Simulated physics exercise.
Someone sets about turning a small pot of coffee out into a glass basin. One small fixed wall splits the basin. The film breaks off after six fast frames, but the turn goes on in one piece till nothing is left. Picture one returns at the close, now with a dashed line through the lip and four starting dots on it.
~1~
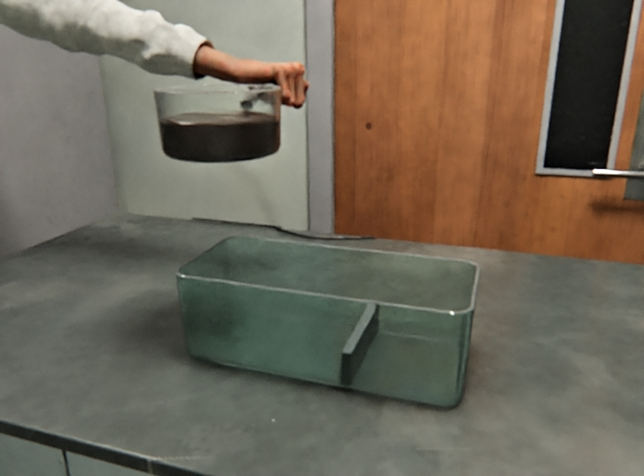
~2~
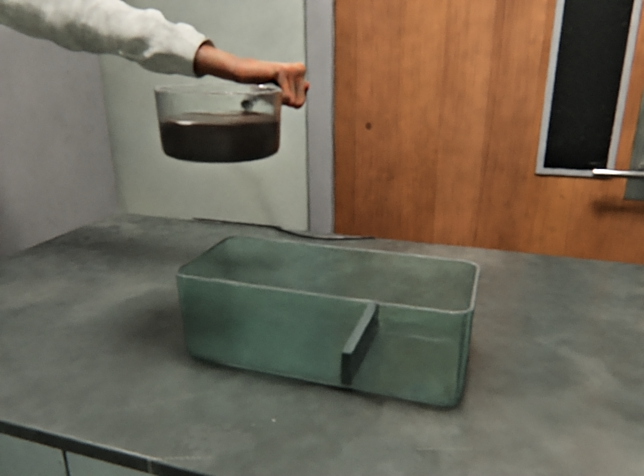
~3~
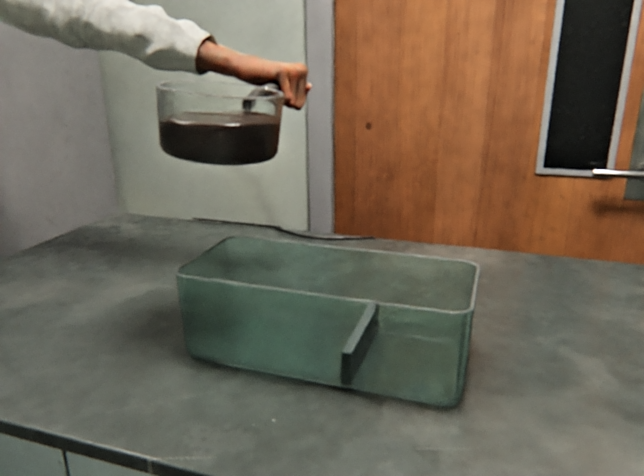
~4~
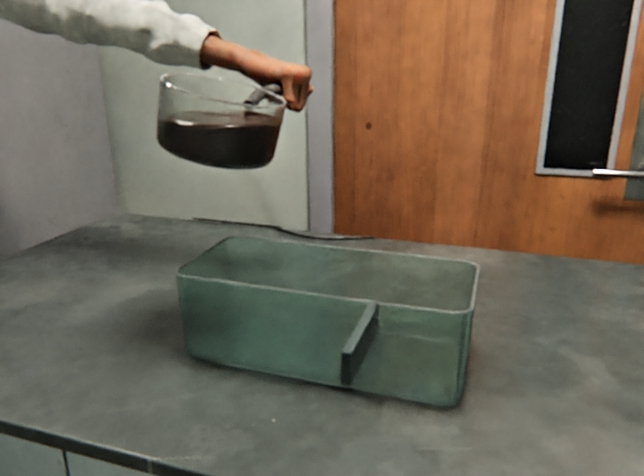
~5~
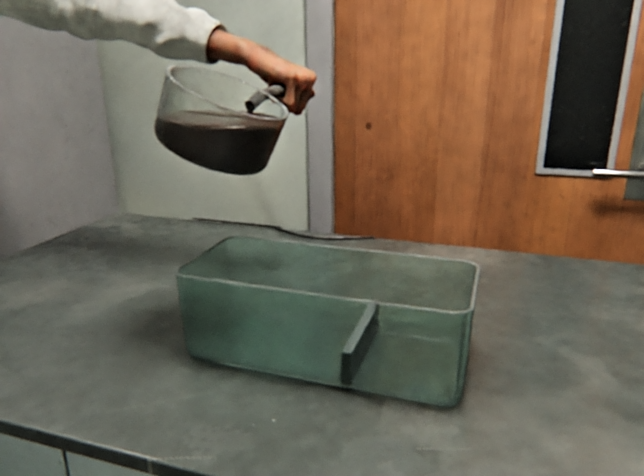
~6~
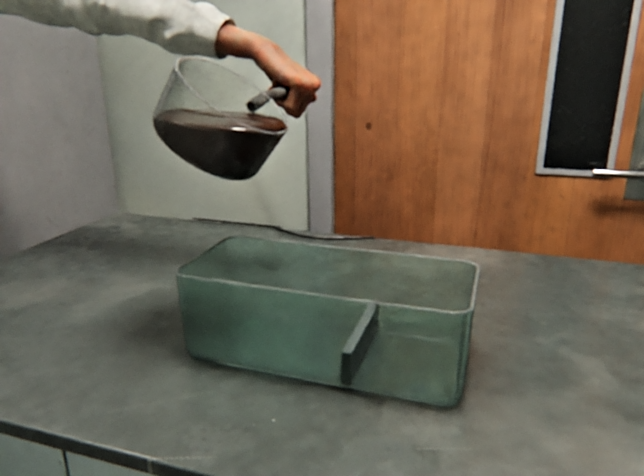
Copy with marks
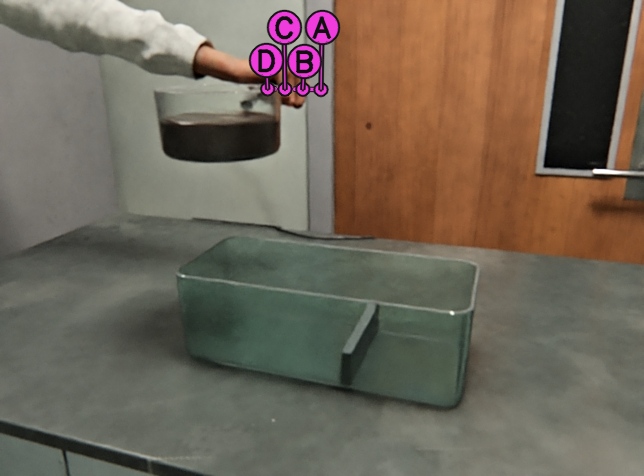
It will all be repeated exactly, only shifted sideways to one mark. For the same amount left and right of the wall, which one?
Go for A.
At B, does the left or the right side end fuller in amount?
The left one.
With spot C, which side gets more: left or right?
The left side.
On the marked copy, A at (321, 89); B at (302, 89); C at (285, 89); D at (267, 88).
With A, about 50 % ends left of the wall and 48 % right of it.
With B, about 73 % ends left of the wall and 25 % right of it.
With C, about 93 % ends left of the wall and 4 % right of it; 3 % is lost outside.
With D, about 92 % ends left of the wall and 6 % right of it.
